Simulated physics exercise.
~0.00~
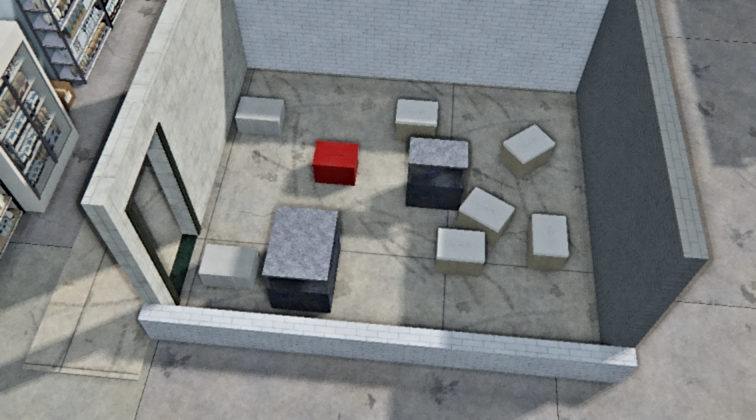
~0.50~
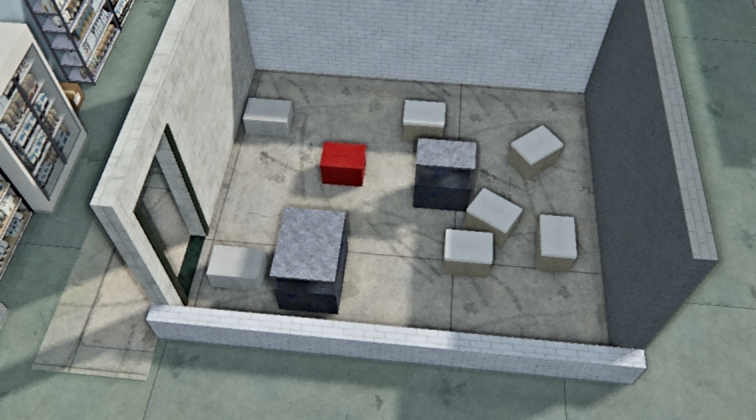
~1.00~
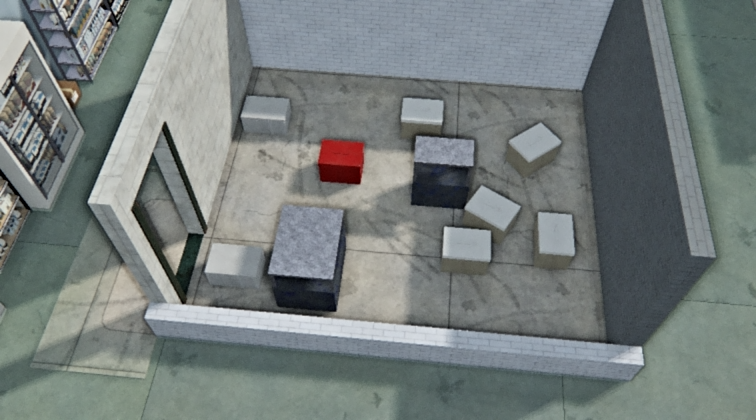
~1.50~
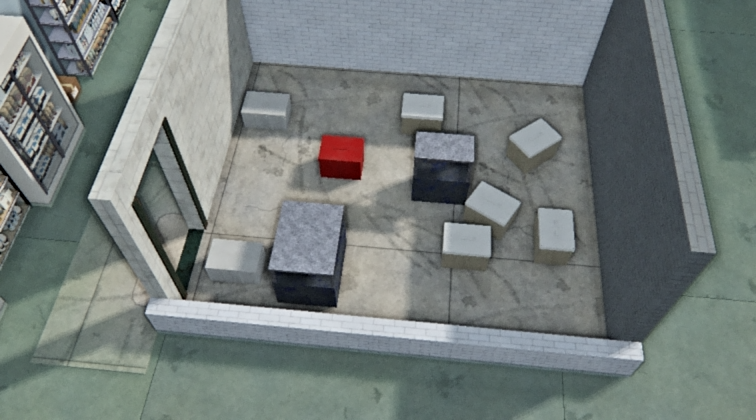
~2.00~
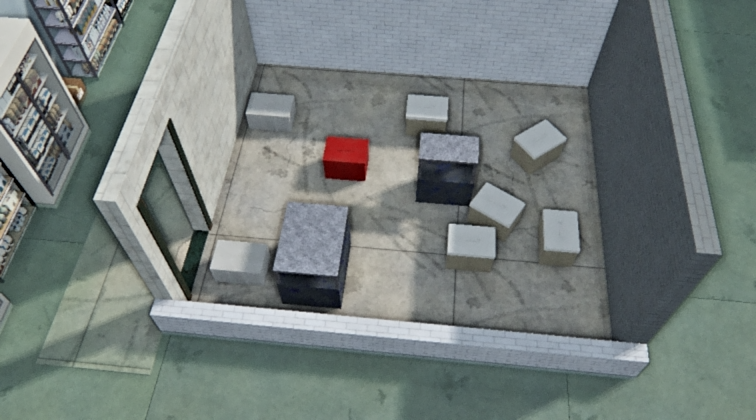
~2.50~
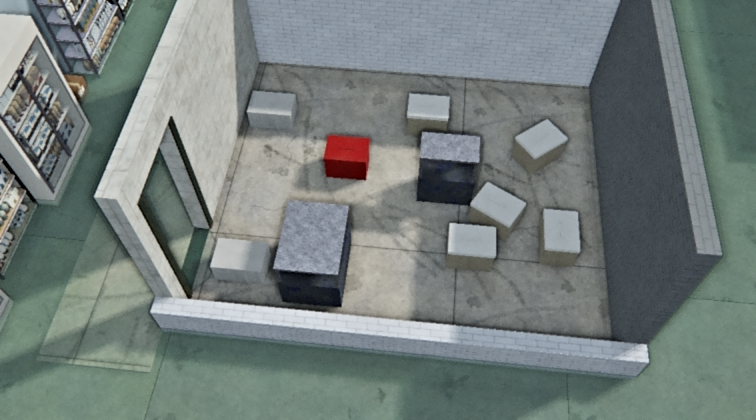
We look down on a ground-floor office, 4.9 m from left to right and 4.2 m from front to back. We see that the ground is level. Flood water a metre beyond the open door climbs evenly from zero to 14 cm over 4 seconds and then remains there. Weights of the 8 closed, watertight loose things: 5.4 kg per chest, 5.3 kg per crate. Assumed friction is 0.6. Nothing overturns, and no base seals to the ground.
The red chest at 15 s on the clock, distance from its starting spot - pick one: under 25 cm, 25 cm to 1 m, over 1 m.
Over 1 m.
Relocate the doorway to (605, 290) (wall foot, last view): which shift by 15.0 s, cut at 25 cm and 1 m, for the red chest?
So the red chest is well away by then.
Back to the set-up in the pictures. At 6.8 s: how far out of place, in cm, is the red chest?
Roughly 40 centimetres by that point.
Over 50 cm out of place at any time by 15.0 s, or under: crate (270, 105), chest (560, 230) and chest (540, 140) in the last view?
In turn: Beyond, within, within.
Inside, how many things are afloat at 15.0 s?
Count: 7.
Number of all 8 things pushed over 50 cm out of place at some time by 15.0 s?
Counting them up, I find 4.
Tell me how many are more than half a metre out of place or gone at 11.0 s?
I count 2.
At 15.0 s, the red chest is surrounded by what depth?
Around 6 cm.
After 3.5 s the red chest is near (347, 149), 0.0 m from its start, aground; 0 afloat.
After 6.8 s the red chest is near (360, 130), 0.4 m from its start, aground; 1 afloat.
After 11.0 s the red chest is near (393, 74), 1.5 m from its start, afloat; 3 afloat.
After 15.0 s the red chest is near (570, 81), 3.3 m from its start, afloat; 7 afloat.
